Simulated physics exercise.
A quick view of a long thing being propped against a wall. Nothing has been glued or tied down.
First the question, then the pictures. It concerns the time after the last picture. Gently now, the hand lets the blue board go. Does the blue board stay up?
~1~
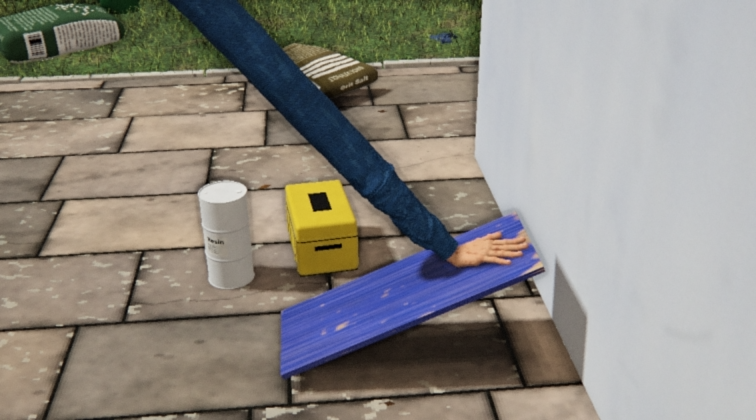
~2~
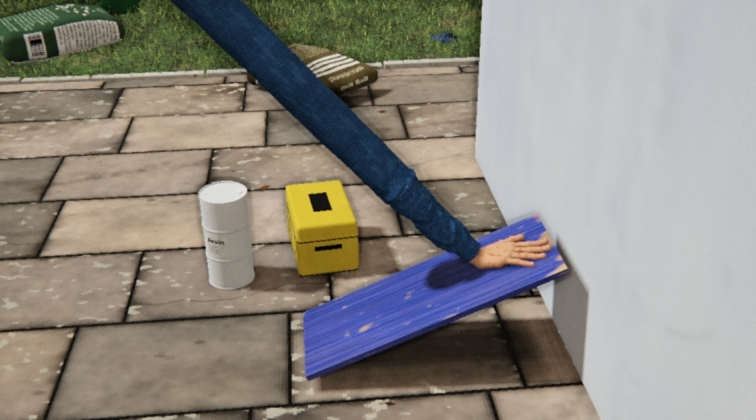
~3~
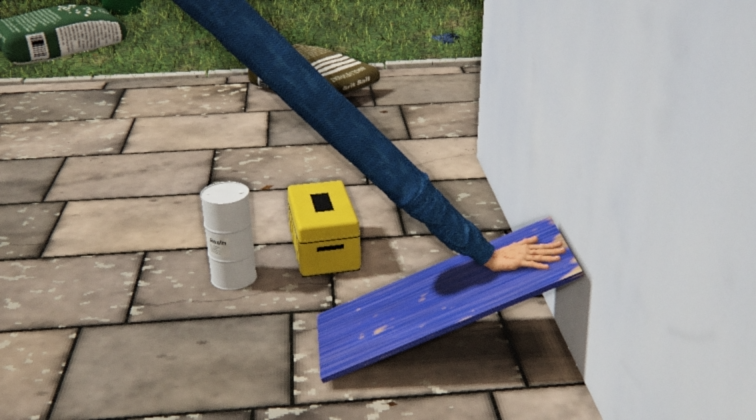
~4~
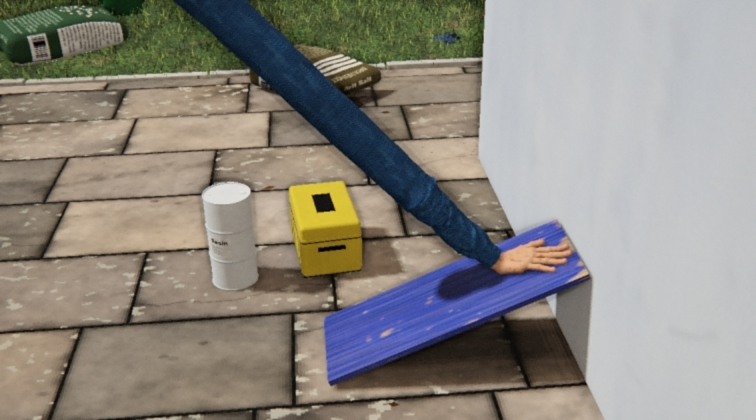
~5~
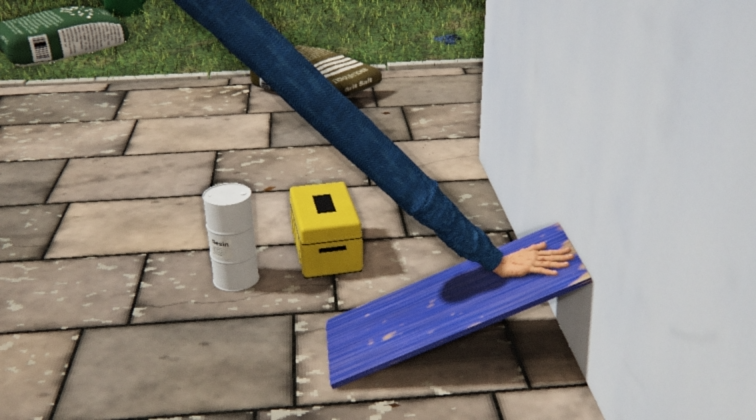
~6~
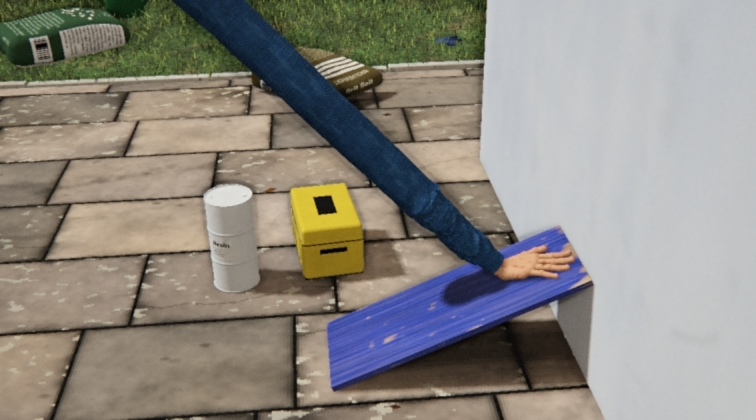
No.
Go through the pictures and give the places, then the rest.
The first frame shows not yet at the wall; blue board (404, 293); yellow toolbox (321, 226).
The second frame shows not yet at the wall; blue board (427, 294); yellow toolbox (321, 226).
The third frame shows not yet at the wall; blue board (441, 297); yellow toolbox (323, 227).
The fourth frame shows not yet at the wall; blue board (448, 300); yellow toolbox (325, 227).
The fifth frame shows leant on the wall, still held; blue board (450, 303); yellow toolbox (325, 228).
The sixth frame shows leant on the wall, still held; blue board (450, 306); yellow toolbox (326, 229).
Then, 0.20 s past the last view, blue board 4° lower than it was left near (447, 313).
Then, 0.30 s past the last view, blue board 18° lower than it was left near (440, 338).
Then, 0.40 s past the last view, blue board 23° lower than it was left near (439, 348).
Finally, moved from the start, blue board; the other 2 still in place. Final places as the last picture's camera would see them, blue board near (439, 348). The board gives way.
